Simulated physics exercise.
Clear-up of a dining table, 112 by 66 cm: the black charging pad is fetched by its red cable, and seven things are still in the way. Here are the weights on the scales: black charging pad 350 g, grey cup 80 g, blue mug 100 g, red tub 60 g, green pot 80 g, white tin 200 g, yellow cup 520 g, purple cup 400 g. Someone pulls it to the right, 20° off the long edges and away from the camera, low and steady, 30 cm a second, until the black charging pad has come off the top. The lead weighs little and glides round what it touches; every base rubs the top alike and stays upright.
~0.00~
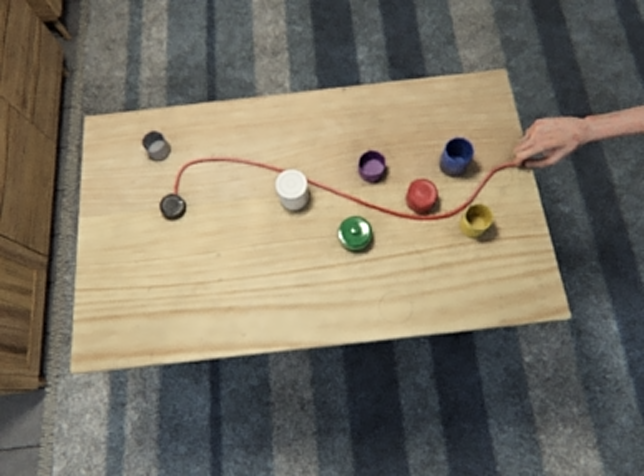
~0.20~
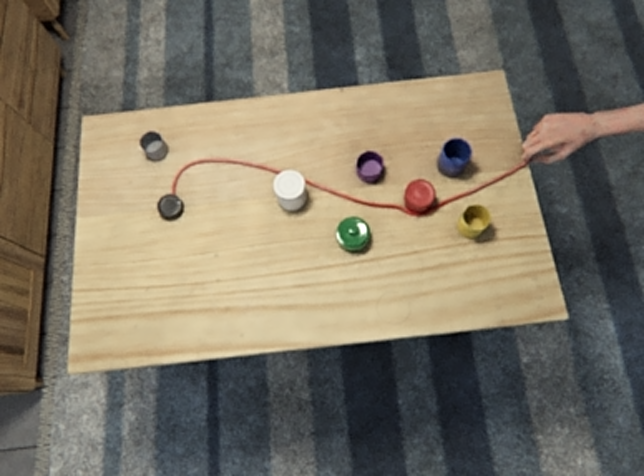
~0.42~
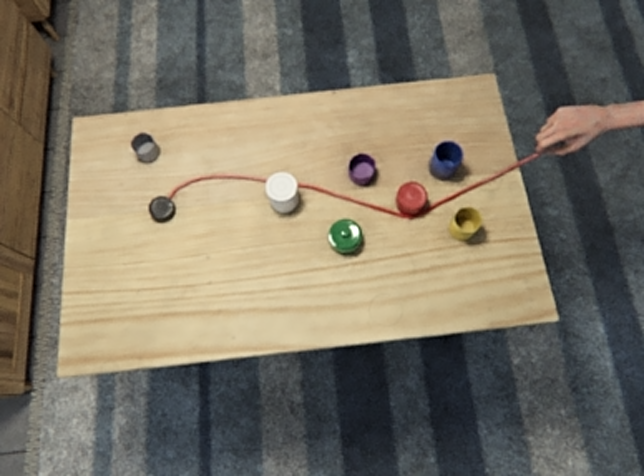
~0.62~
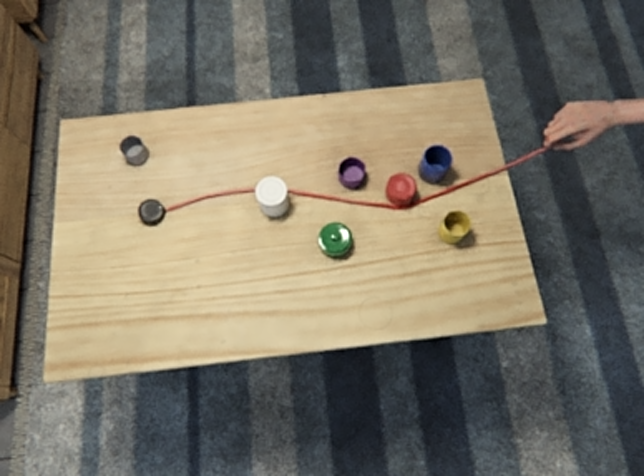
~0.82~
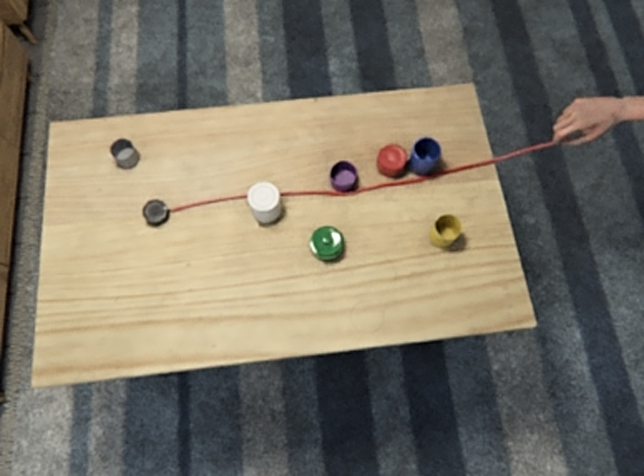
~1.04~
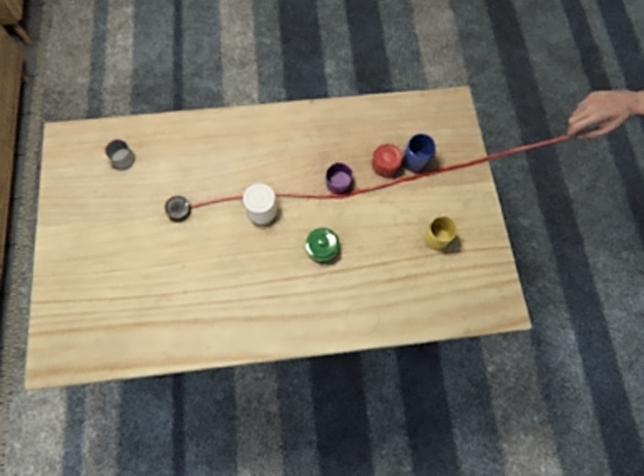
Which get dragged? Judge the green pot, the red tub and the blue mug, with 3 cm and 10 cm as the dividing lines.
Result: Green pot stays about where it is, red tub reaches the top band, blue mug moves a moderate way.
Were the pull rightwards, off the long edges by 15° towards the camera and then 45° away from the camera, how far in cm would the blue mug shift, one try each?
About 0 cm, then about 12 cm.
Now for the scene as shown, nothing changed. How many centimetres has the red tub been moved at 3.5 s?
It is about 12 cm from where it started.
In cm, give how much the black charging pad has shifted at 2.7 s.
Roughly 58 cm.
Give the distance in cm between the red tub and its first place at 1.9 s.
By then it sits some 12 cm from where it started.
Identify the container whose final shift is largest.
I'd say the red tub.
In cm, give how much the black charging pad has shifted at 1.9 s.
About 36 cm.
At 1.9 s, the black charging pad has slid 36 cm. Moved, red tub 13 cm, blue mug 5 cm, white tin 3 cm.
At 2.7 s, the black charging pad has slid 59 cm. Moved, red tub 13 cm, blue mug 5 cm, white tin 3 cm, purple cup 2 cm.
At 3.5 s, the black charging pad has slid 81 cm. Moved, red tub 13 cm, blue mug 6 cm, white tin 3 cm, purple cup 2 cm.
At 4.1 s, the black charging pad is off the top. Moved, red tub 13 cm at (388, 156), blue mug 6 cm at (425, 140), white tin 3 cm, purple cup 2 cm, green pot 0 cm at (323, 241).
